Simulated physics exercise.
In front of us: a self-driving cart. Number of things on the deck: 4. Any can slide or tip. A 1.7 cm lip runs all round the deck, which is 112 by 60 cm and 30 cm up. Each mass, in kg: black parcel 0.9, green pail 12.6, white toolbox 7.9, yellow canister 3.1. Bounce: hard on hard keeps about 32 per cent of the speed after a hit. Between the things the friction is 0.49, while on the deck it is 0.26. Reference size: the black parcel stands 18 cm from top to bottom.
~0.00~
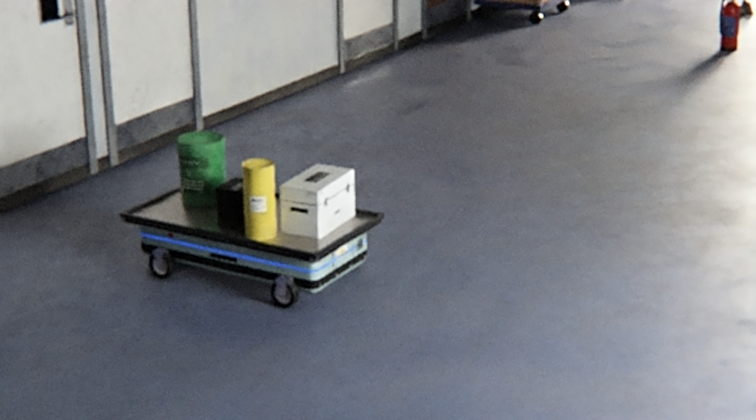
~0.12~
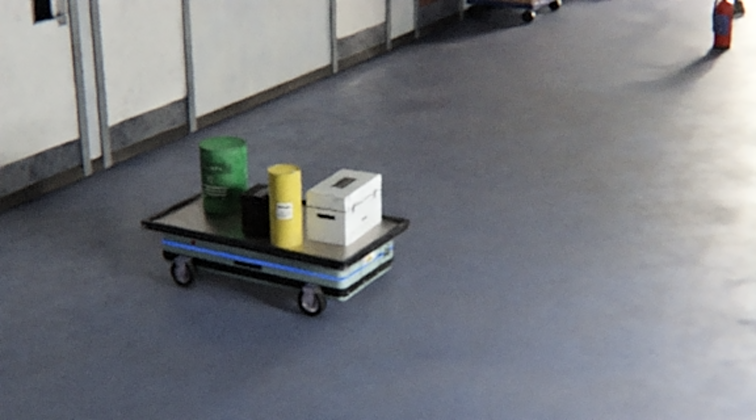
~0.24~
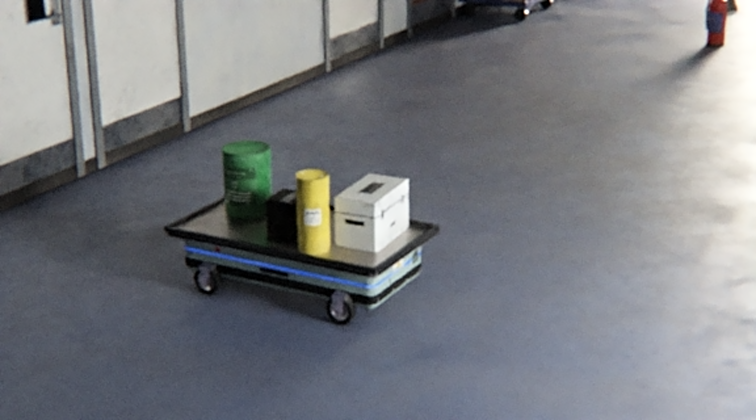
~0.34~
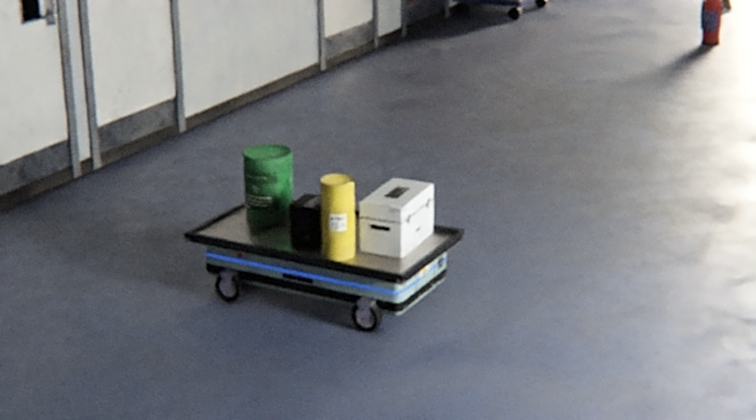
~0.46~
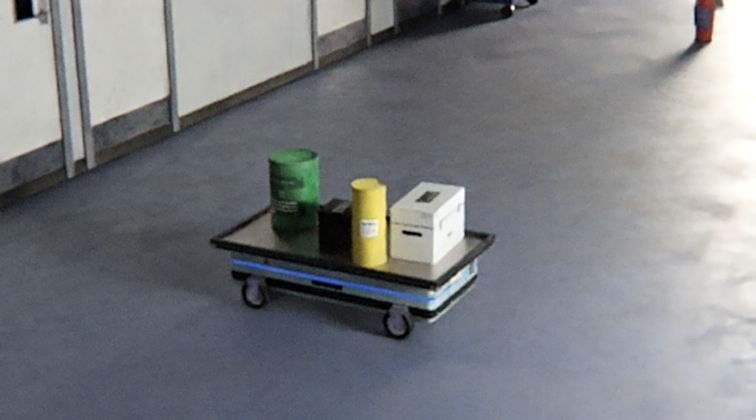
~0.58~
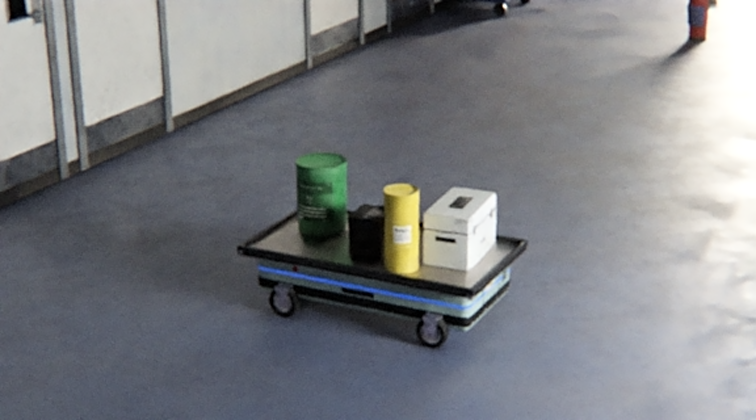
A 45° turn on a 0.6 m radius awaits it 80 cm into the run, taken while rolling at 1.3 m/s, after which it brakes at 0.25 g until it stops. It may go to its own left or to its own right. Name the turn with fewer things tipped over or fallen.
The safer choice is a clockwise bend.
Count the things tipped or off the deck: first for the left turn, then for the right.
A left turn gives 1, a right turn gives 0.
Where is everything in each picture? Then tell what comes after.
In the first frame, cart has run 0 cm; black parcel (240, 202); green pail (203, 169).
In the second frame, cart has run 16 cm; white toolbox (344, 207); yellow canister (285, 206).
In the third frame, cart has run 31 cm; white toolbox (372, 212); yellow canister (313, 212).
In the fourth frame, cart has run 44 cm; white toolbox (397, 217); yellow canister (338, 217).
In the fifth frame, cart has run 60 cm; white toolbox (428, 222); yellow canister (369, 222).
In the sixth frame, cart has run 75 cm; black parcel (372, 231); green pail (322, 194).
Turning left. At 0.98 s, cart has run 127 cm, turned 31°; yellow canister now off the deck; black parcel slid 12 cm near (496, 237); white toolbox leaning 5°.
After 1.28 s, cart has run 166 cm, turned 45°; black parcel slid 14 cm near (583, 224); white toolbox slid 5 cm.
At rest (2.2 s), off the deck, yellow canister; not toppled but over 10 cm from the start, black parcel and white toolbox; green pail in place, give or take 10 cm. Seen from the same camera at the end, black parcel near (642, 216), green pail near (543, 190).
Turning right instead, nothing is lost, 0 of 4 in all.
